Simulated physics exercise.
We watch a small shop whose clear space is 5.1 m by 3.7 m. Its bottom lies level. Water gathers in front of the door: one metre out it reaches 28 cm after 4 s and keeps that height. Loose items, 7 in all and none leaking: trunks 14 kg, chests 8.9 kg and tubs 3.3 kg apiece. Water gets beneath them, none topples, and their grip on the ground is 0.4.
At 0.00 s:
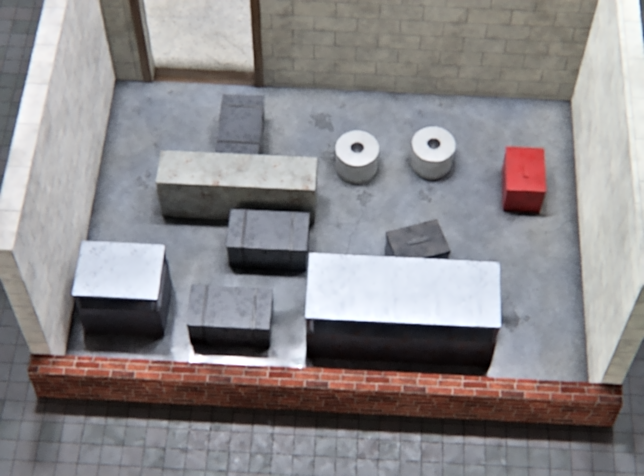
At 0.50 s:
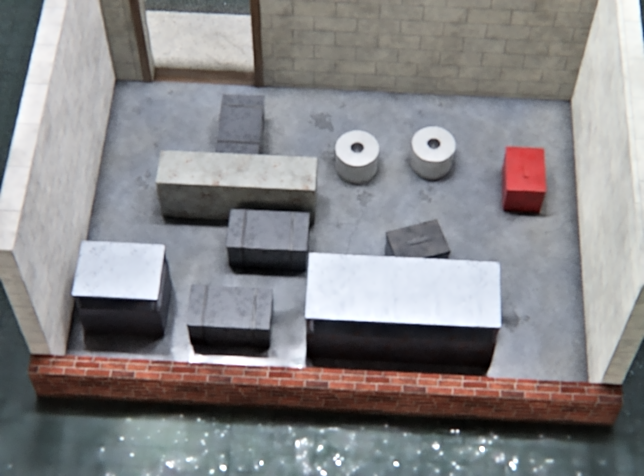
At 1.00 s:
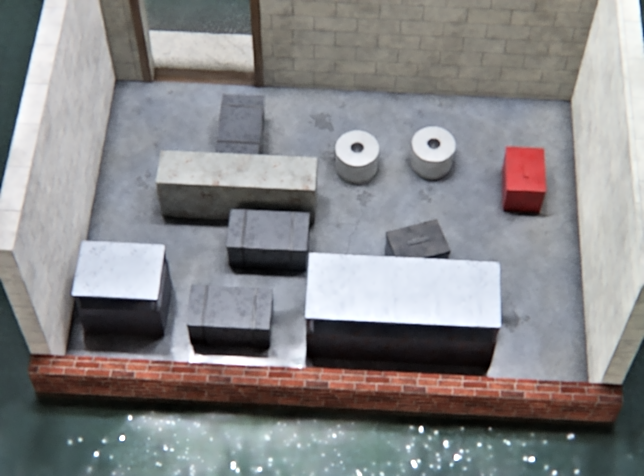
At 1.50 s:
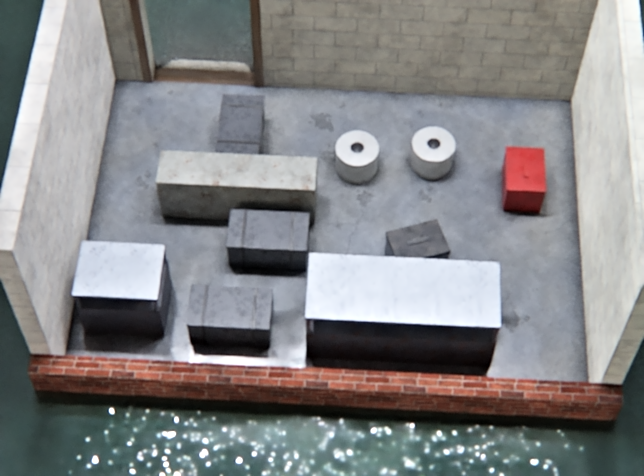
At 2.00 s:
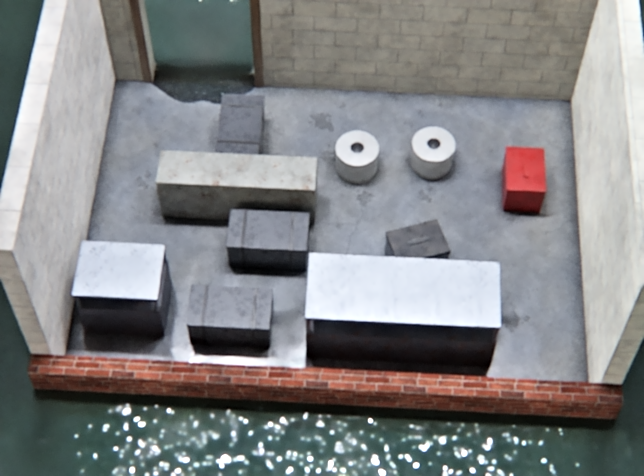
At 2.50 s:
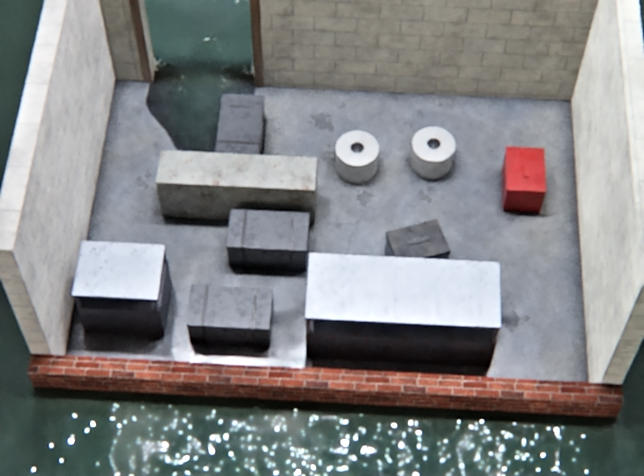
Dark green water covers the tiled ground outside a small walled room, then enters through the doorway at the back left and spreads across the grey floor to a dark chest, while the chests and two white tubs stay still.
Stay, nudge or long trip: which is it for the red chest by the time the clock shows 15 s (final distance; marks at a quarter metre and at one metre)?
The red chest ends far away.
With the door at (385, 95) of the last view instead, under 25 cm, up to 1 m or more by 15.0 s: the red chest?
Then the red chest moves a short way.
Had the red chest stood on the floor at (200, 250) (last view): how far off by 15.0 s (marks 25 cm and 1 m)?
It gets carried off.
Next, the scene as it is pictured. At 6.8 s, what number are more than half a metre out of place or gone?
3 of them.
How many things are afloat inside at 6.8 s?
3 of them.
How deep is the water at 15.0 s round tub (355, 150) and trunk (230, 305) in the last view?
About 20 and 15 cm.
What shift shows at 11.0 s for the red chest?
About 140 cm.
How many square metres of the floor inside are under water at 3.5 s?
Some 3.5 m2.
After 3.5 s the red chest is near (526, 169), 0.0 m from its start, aground; 0 afloat.
After 6.8 s the red chest is near (564, 172), 0.4 m from its start, aground; 3 afloat.
After 11.0 s the red chest is near (563, 271), 1.3 m from its start, afloat; 7 afloat.
After 15.0 s the red chest is near (568, 314), 1.8 m from its start, afloat; 7 afloat.
